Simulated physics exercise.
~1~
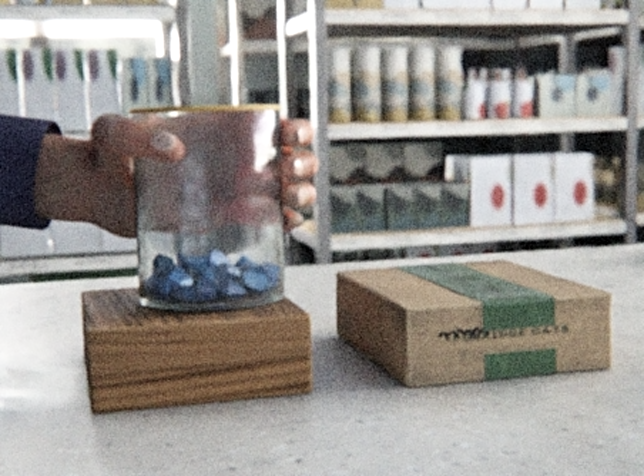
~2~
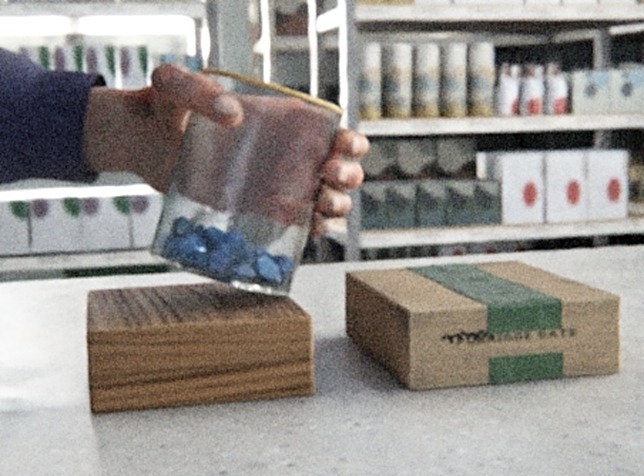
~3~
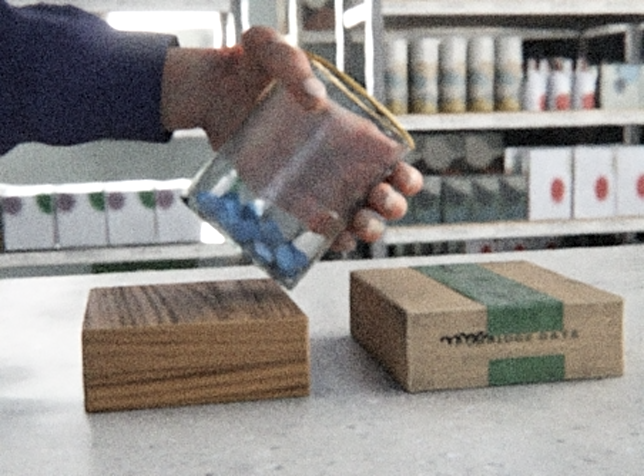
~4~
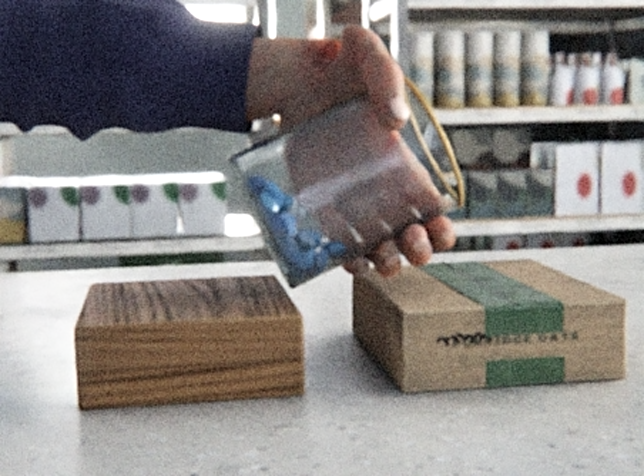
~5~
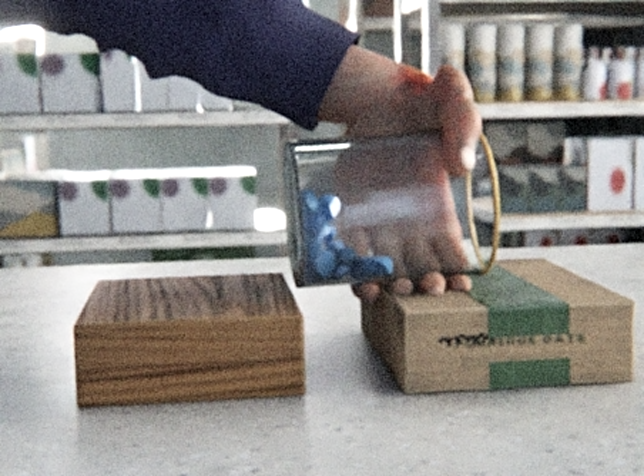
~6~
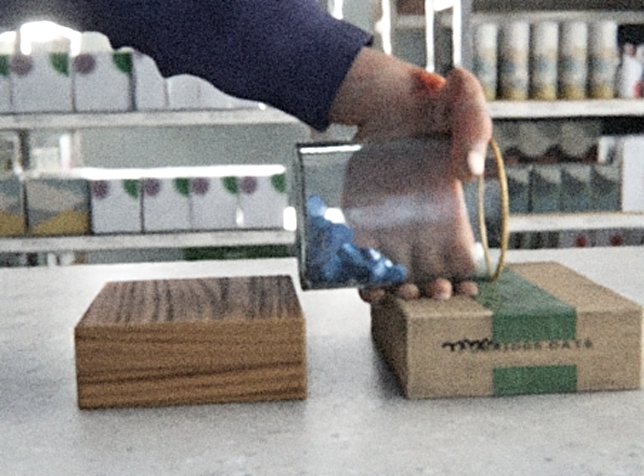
A hand in a dark blue sleeve grips a clear glass with a gold rim, a few blue chips lying in its bottom, above a wooden block on a pale speckled counter. To the right sits a brown cardboard box with a green band, and shelves of packaged goods stand behind, all seen from the front in a slightly drifting view. The hand lifts the glass off the block and tips it rightward while carrying it across. The chips slide toward the lower side as it leans further. Finally the glass lies sideways at the box, still held, with the chips inside near its base.
